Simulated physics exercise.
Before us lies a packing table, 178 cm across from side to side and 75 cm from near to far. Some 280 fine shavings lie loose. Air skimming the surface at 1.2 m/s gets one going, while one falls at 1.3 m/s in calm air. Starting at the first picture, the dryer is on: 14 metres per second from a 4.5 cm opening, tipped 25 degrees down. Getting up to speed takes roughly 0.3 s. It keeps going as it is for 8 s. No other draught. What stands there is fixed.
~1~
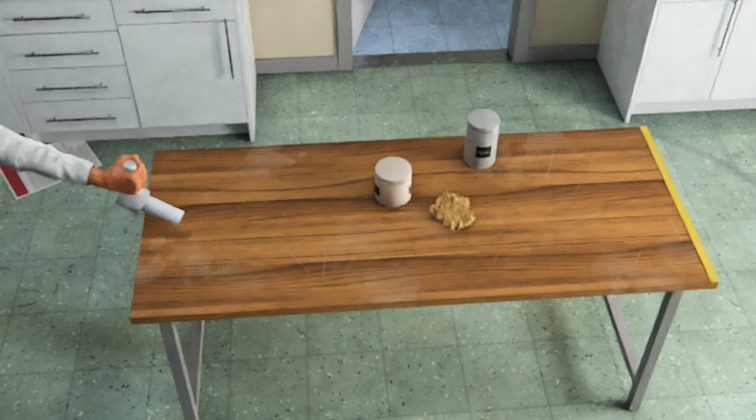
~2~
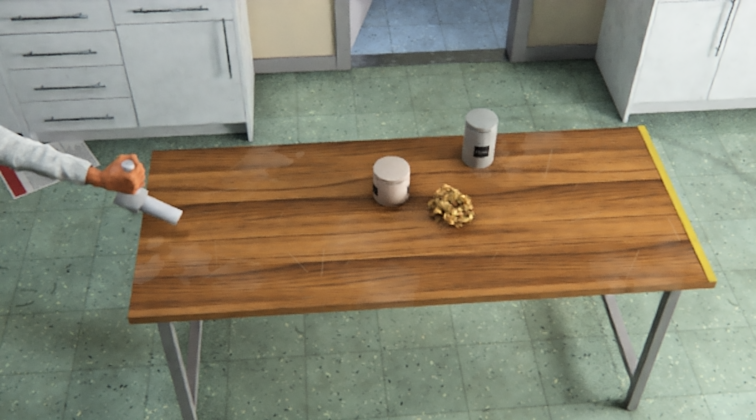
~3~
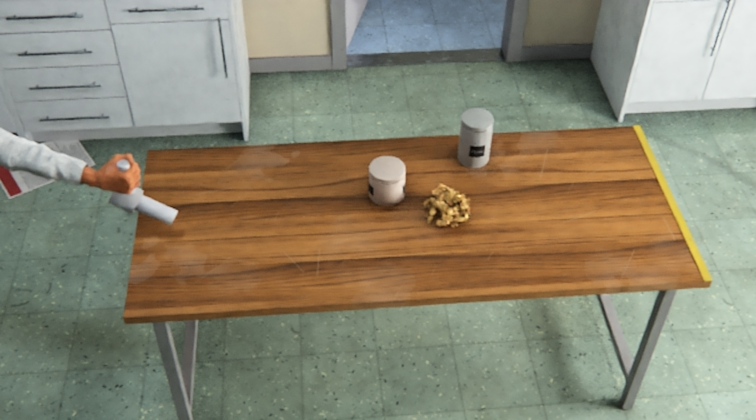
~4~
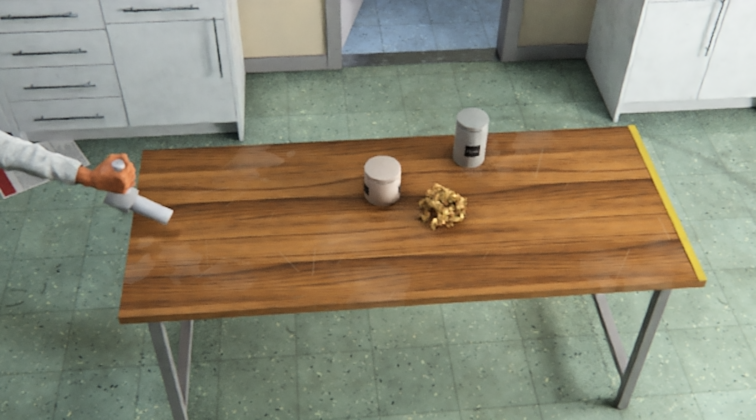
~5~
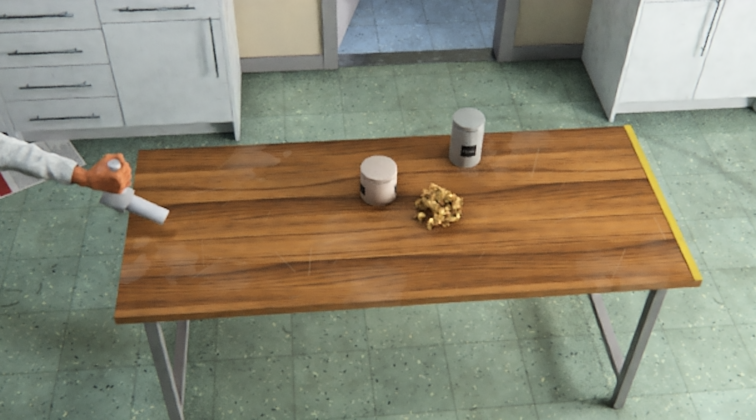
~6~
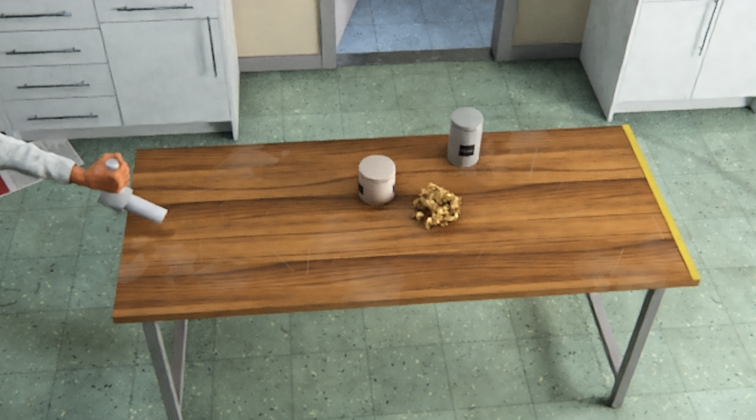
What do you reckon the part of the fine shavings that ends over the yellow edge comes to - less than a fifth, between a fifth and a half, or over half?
Roughly above half, I reckon.
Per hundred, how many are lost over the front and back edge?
0 % front, 0 % back.
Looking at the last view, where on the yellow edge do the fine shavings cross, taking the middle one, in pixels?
Median crossing, approx. (658, 188).
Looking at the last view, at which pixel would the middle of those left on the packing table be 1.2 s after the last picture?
Their middle sits roughly at (610, 189) in the last view.
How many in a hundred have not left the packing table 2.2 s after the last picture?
Some 20 per cent.
Then, 1.2 s after the last picture, 98 % are on the move or not yet settled, 9 % are over the yellow edge; the middle of those still in play is near (612, 188).
Then, 2.2 s after the last picture, 32 % are on the move or not yet settled, 78 % are over the yellow edge; the middle of those still in play is near (609, 163).
Then, 4.1 s after the last picture, 10 % are on the move or not yet settled, 89 % are over the yellow edge.
Then, 7.7 s after the last picture, at the end, 92 % are over the yellow edge.
